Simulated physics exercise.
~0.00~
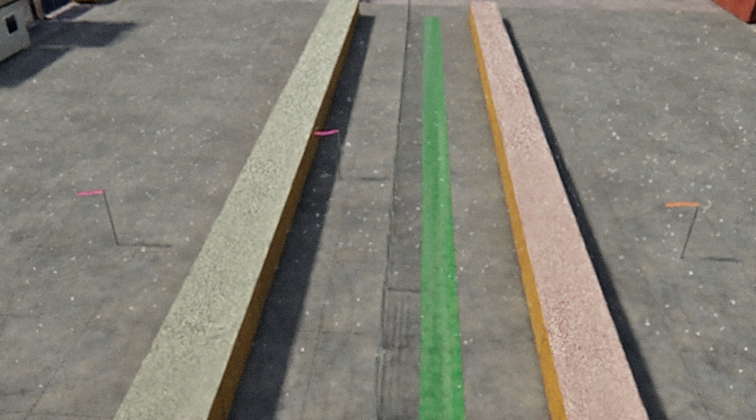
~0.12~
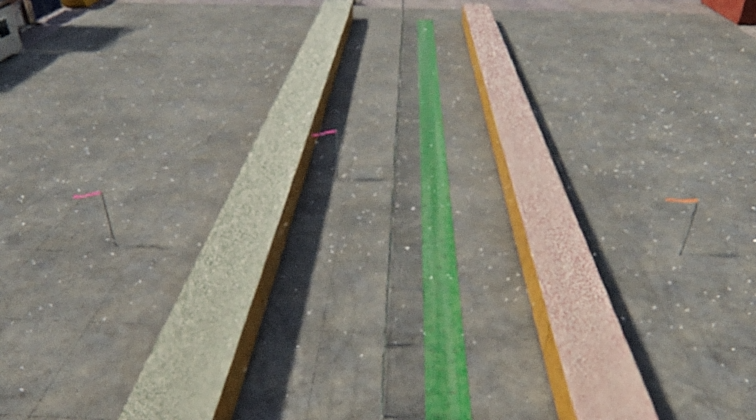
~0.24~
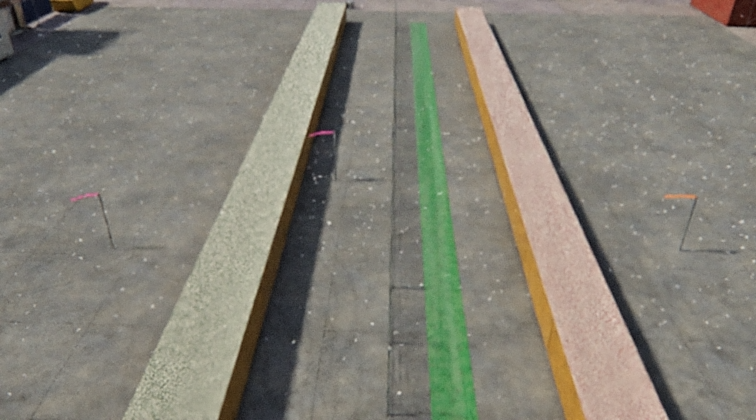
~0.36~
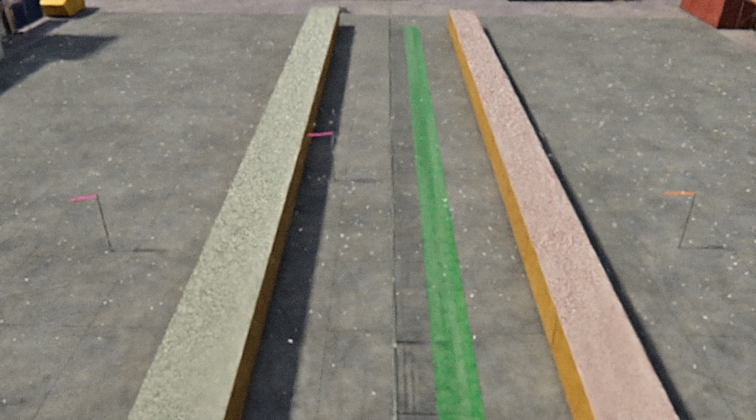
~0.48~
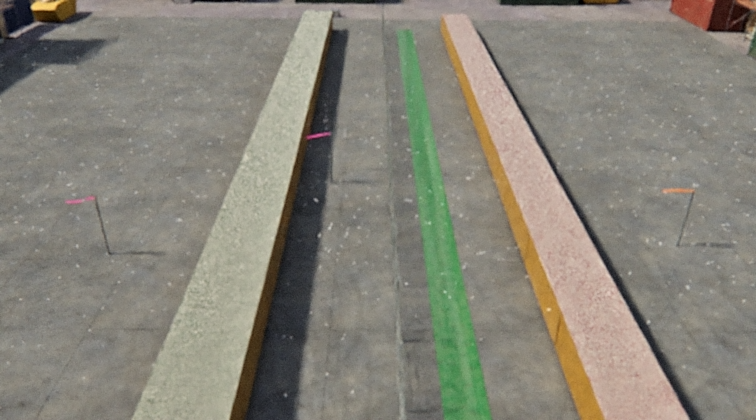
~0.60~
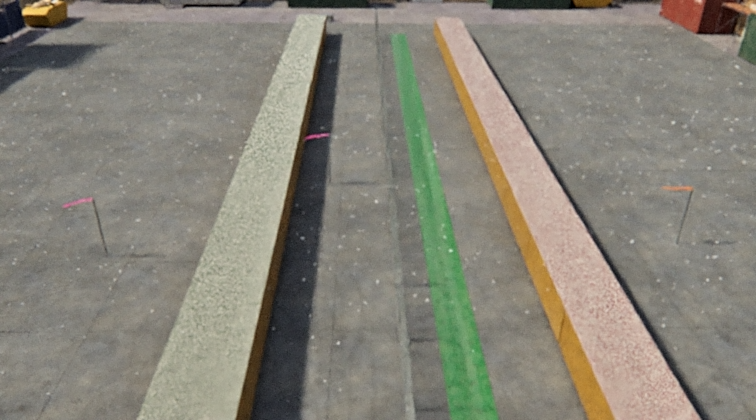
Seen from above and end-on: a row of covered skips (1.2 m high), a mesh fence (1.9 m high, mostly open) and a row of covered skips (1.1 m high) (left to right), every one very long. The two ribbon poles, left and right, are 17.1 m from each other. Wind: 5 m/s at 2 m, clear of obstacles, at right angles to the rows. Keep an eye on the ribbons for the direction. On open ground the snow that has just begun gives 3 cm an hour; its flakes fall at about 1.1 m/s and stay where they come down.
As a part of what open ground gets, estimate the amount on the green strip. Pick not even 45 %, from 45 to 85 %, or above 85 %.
Between 45 and 85 %.
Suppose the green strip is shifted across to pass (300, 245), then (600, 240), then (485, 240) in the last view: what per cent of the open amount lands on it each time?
Going place by place, it's about 90, 100 and 80 %.
In 10 minutes the green strip collects 4 mm against 5 mm in the open.
In 30 minutes the green strip collects 11 mm against 15 mm in the open.
In 60 minutes the green strip collects 22 mm against 30 mm in the open, so the green strip has 74 % of the open amount; the left half of it has 77 %, the right half 70 %.
